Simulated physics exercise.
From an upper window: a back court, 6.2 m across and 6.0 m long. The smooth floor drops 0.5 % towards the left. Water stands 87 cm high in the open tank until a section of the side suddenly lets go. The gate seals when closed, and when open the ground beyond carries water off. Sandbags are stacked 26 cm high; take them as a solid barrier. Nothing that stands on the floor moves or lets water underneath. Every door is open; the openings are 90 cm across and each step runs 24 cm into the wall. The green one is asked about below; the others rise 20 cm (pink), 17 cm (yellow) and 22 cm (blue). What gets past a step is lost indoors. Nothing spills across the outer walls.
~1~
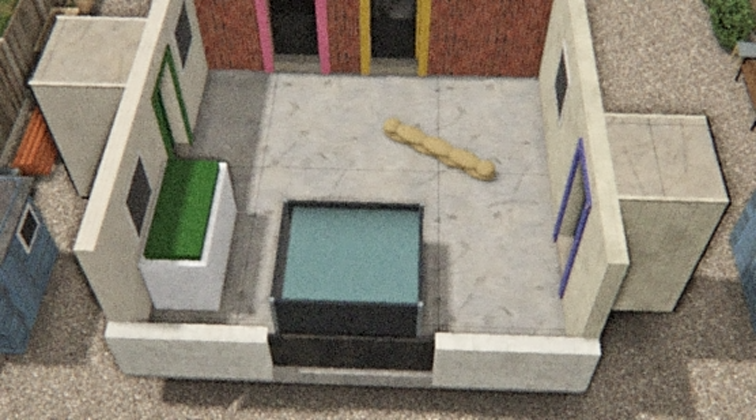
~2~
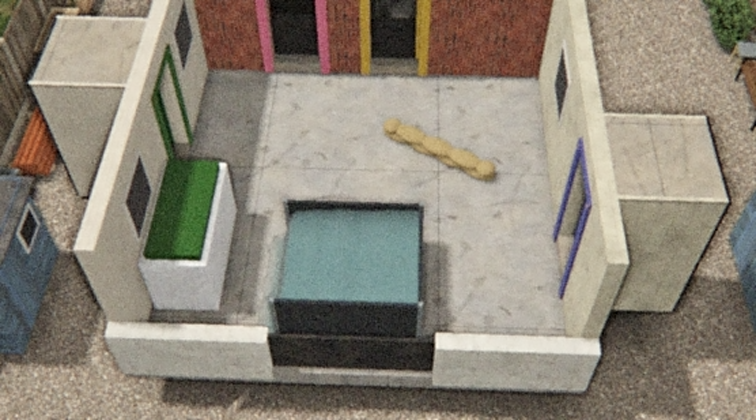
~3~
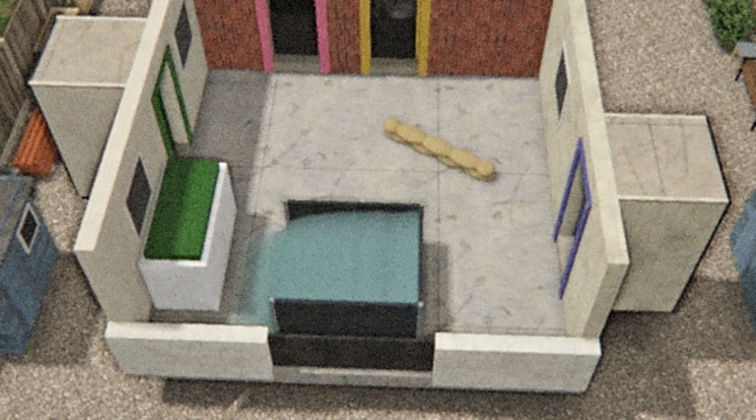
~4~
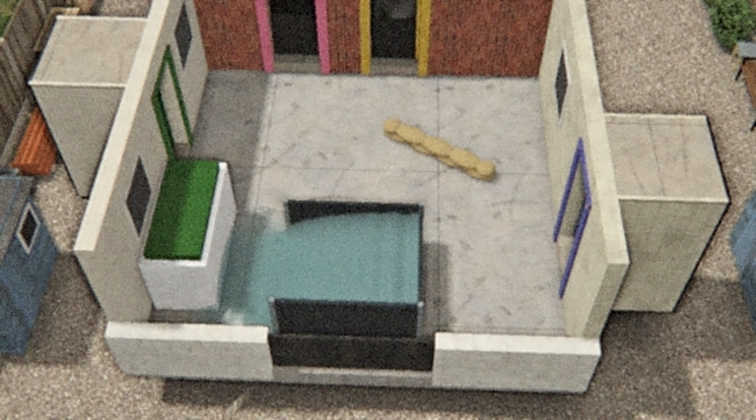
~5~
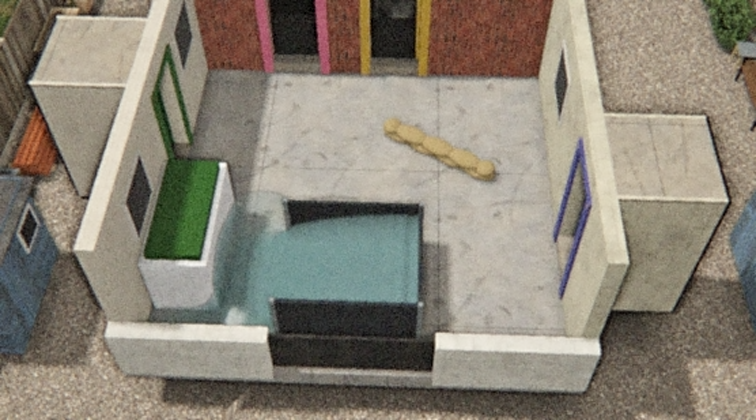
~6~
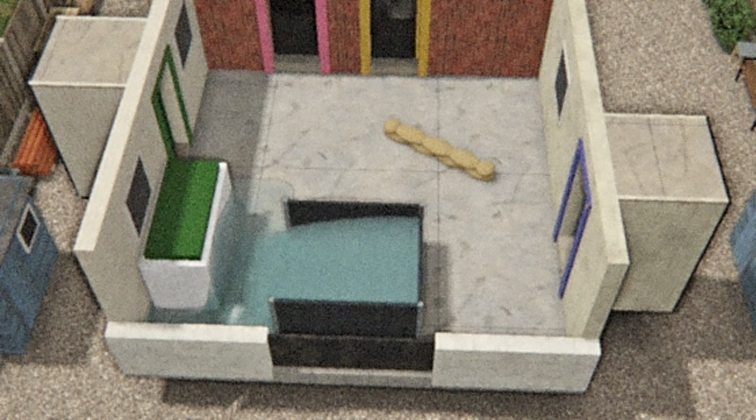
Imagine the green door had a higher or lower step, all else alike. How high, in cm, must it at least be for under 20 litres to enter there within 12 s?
About 7.5 cm.
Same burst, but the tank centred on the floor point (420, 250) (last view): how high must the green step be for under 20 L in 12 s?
Some 23 cm.
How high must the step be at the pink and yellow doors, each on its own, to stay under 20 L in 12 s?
Roughly 16 cm at pink and 11.0 cm at yellow.
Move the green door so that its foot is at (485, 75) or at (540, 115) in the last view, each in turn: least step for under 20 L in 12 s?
About 8.5 and 11.0 cm.
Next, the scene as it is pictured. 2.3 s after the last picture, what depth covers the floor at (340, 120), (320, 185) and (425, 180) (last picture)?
Roughly 3, 4 and 0 cm, in turn.
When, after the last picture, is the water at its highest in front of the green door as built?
Near 5.5 s.
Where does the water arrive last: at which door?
It is the blue one.
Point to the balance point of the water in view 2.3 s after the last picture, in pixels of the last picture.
At about (290, 234).
Then, 0.7 s after the last picture water covers 25 % of the floor, deepest (68 cm) near (142, 352); 5 cm at the green door, 0 litres in over its 10 cm step.
Then, 2.3 s after the last picture water covers 55 % of the floor, deepest (38 cm) near (142, 352); 3 cm at the green door, 0 litres in over its 10 cm step.
Then, 11.3 s after the last picture water covers 95 % of the floor, deepest (14 cm) near (427, 278); 10 cm at the green door, 3 litres in over its 10 cm step.
At the green door as built, the water peaked near 11 cm, 5.7 s after the last picture.
With a step of 6 cm, 38 litres would have come in within the 12 s; with 9.5 cm, 5 litres. So under 20 litres takes about 7.5 cm.
